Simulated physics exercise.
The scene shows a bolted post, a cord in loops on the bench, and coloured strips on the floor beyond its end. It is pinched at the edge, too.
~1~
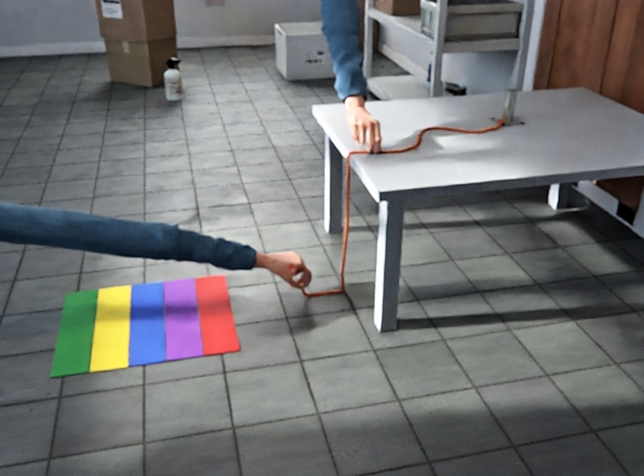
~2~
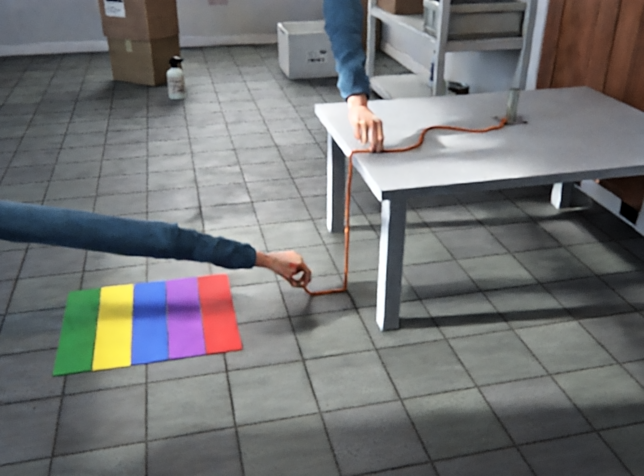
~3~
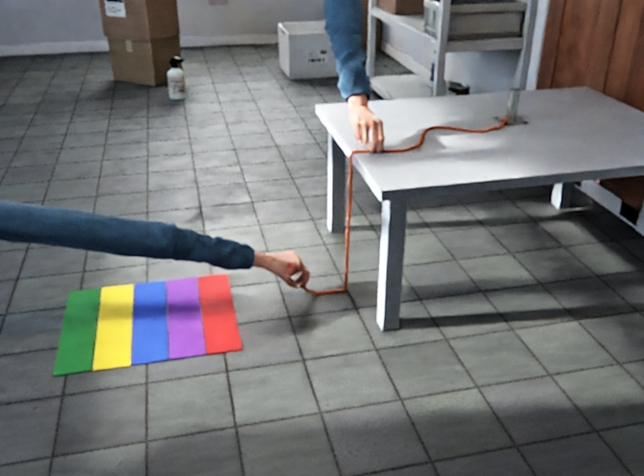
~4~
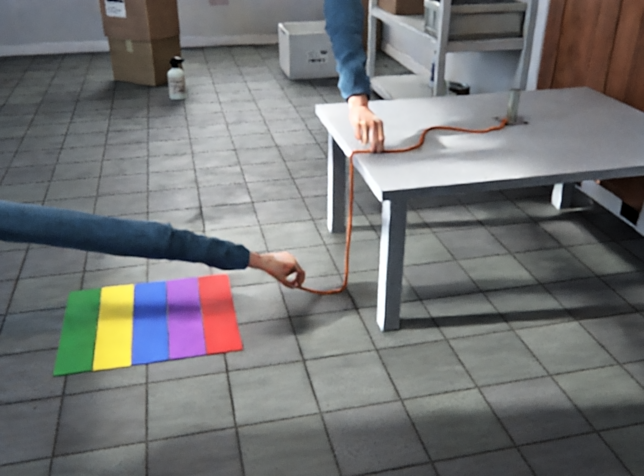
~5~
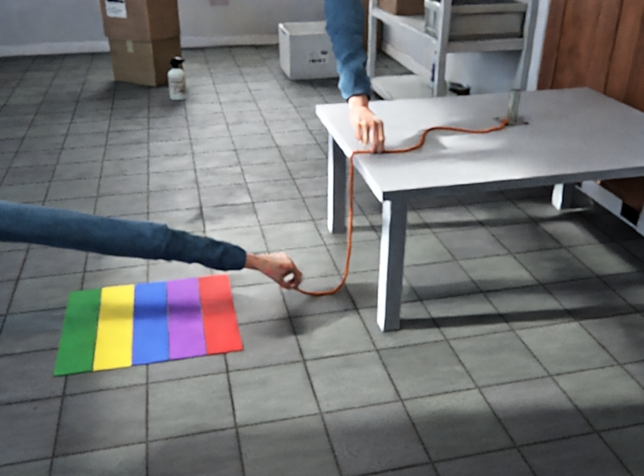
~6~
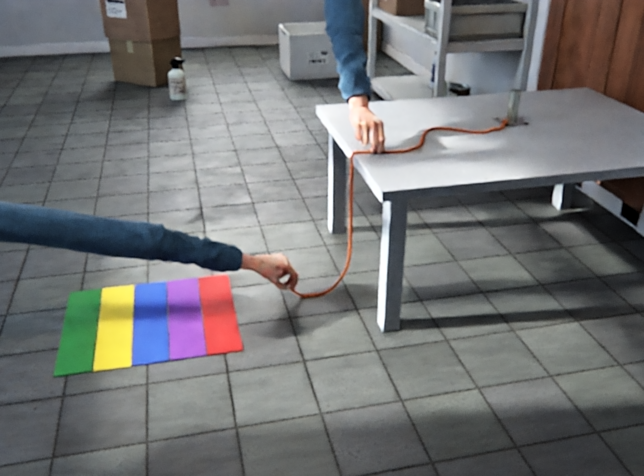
A hand near the floor slowly draws the orange cord's end slightly left toward coloured strips.
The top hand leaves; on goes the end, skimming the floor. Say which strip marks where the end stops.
The blue strip marks it.
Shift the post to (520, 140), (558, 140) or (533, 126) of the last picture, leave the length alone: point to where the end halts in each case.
(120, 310), (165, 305) and (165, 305), roughly.
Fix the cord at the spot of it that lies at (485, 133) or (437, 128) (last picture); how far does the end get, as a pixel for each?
First try near (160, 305), second near (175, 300).
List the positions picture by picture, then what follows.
In the first frame, end (302, 286); red (220, 337); purple (184, 342); blue (148, 347); yellow (110, 352); green (72, 358).
In the second frame, end (302, 285); cord through (494, 128) (434, 127) (417, 146) (352, 156) (347, 220) (346, 279).
In the third frame, end (300, 285).
In the fourth frame, end (296, 286); cord through (495, 128) (435, 128) (417, 147) (353, 156) (350, 221) (346, 280).
In the fifth frame, end (293, 287).
In the sixth frame, end (289, 287); cord through (496, 129) (435, 129) (418, 148) (353, 157) (351, 221) (340, 280).
Soon after, end near (202, 298); over red.
Then, end near (167, 302); over purple.
At full stretch, end near (146, 305); over blue. The blue one.
